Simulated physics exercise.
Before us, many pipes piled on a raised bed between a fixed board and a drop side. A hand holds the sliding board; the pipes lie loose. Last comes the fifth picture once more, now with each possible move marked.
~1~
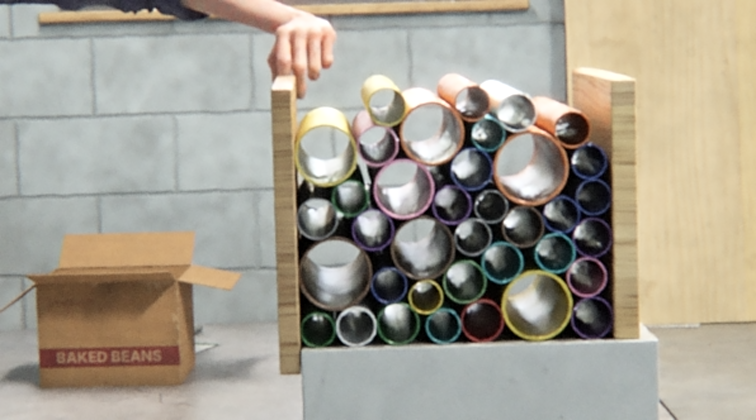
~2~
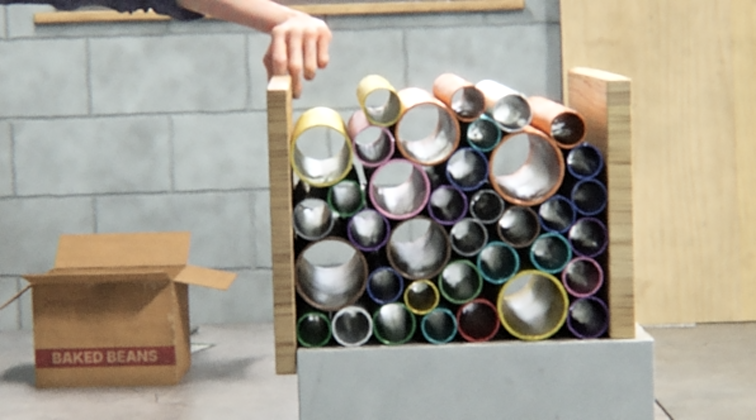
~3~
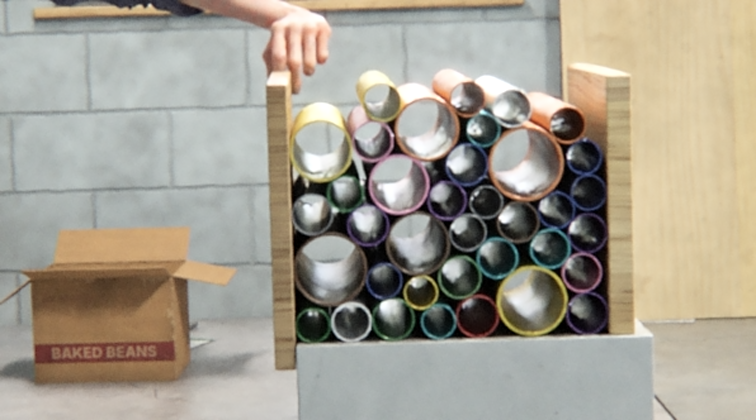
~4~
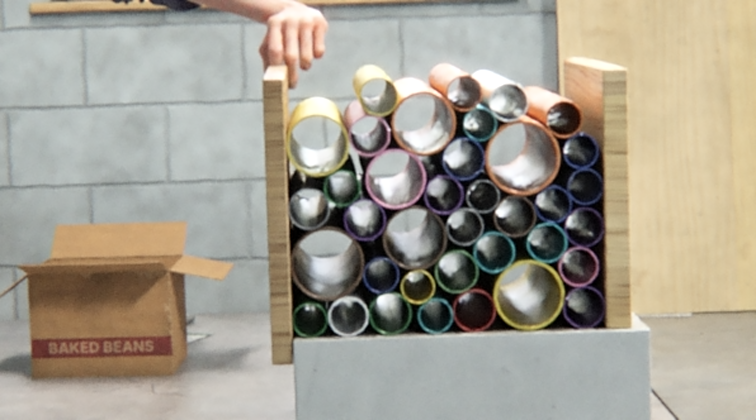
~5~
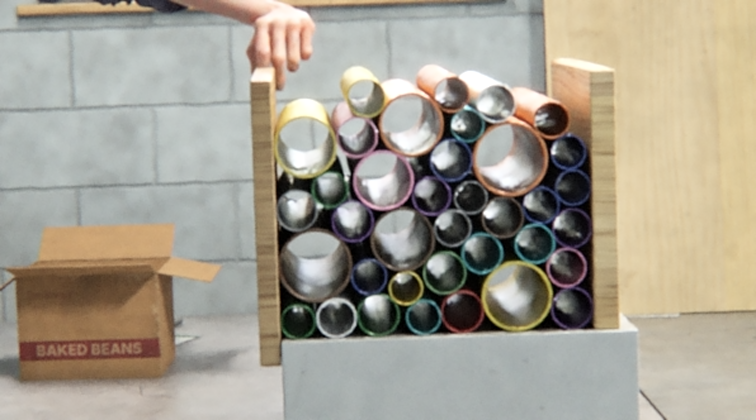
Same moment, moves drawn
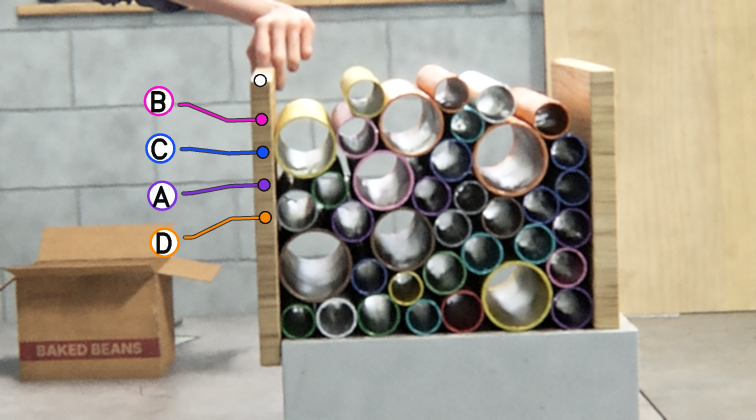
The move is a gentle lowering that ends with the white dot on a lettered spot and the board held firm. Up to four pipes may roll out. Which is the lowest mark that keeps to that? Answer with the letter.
Stop at D.
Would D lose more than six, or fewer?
It loses fewer than six.
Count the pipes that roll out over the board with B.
The count is none.
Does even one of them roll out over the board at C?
At C: No.
On the marked copy, A at (264, 185); B at (261, 120); C at (262, 152); D at (265, 217); the white dot at (260, 80).
Taking D. A third of the way, top of the board (273, 146).
Two thirds of the way, top of the board (276, 216).
When it is over, top of the board (276, 216), one out over the board.
As for the rest, A none out over the board; B none out over the board; C none out over the board.
